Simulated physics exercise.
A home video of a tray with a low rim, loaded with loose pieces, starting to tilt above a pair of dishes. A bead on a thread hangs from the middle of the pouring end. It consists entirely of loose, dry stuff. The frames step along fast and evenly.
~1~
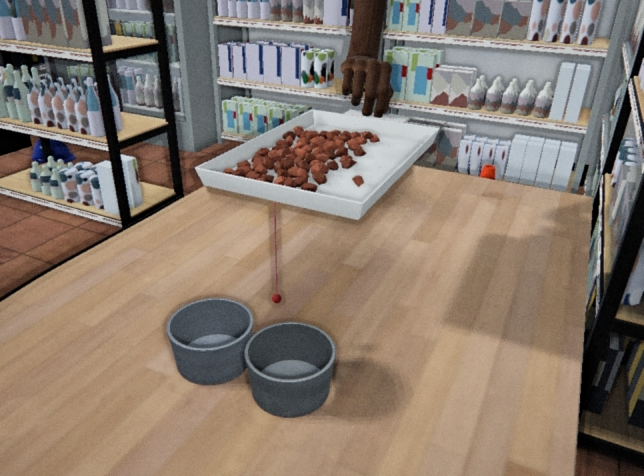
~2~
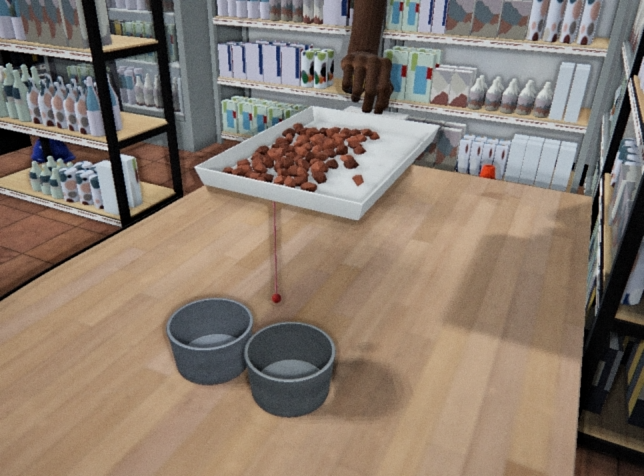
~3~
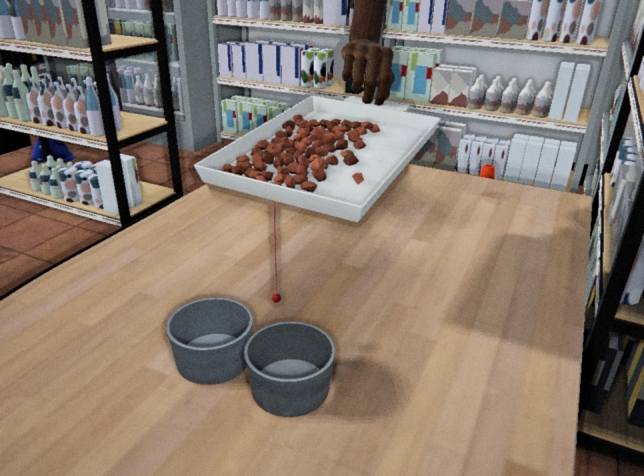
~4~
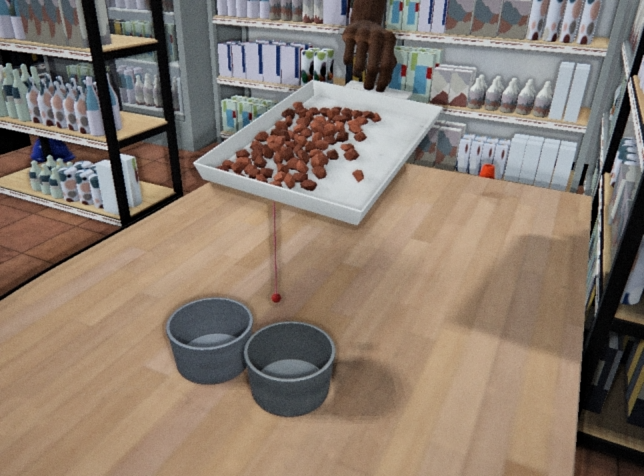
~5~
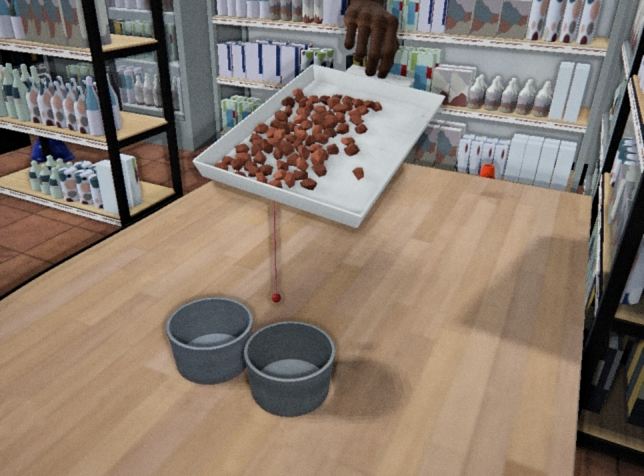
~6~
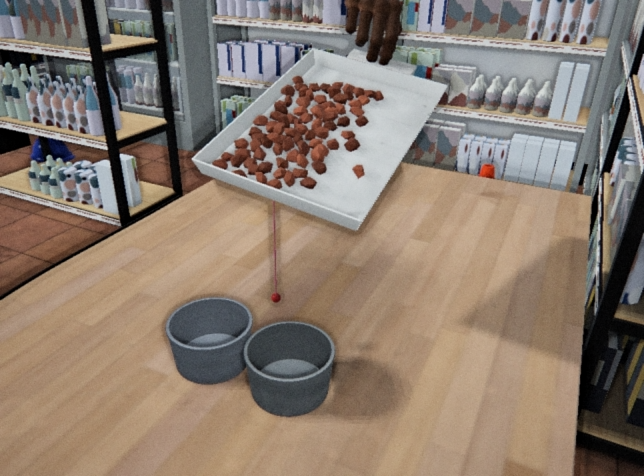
A shallow white tray of reddish-brown chunks, gripped at its far edge by a dark hand, stays level at first, then its far side rises steadily as the near edge slants lower toward the right. Below it, a red bead hangs on a thread above two round grey dishes on a pale wooden table. The steady view looks down across a shop with stocked shelves behind.
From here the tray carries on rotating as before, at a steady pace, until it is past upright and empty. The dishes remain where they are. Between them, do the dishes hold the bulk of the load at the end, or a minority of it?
They hold a minority.
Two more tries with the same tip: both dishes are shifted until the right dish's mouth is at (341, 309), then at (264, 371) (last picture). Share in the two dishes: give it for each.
First some 10, then 0 per cent.
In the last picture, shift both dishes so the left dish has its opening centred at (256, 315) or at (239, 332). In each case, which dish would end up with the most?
Right side first, Right side second.
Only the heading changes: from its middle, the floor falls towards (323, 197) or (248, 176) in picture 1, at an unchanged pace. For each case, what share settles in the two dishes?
First case: 50 %; second case: 40 %.
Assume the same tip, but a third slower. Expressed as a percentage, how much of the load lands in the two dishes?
It comes to 40 per cent or so.
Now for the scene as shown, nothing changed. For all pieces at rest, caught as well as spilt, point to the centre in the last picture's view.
Roughly pixel (350, 386).
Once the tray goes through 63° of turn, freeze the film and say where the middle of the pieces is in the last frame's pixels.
The load is centred around (325, 192).
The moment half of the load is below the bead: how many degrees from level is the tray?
I'd say close to 90 degrees.
Shortly afterwards, tray tipped steeply; all but a few on the tray; a little in the air.
Next, tray tipped past a quarter turn; a little on the tray; near a quarter in the right dish; near half outside both; near a quarter in the air.
Some moments later, tray tipped past a quarter turn; near a third in the right dish; near two thirds outside both.
In the end, tray tipped past a quarter turn; near a third in the right dish; none at all in the left dish; near two thirds outside both.
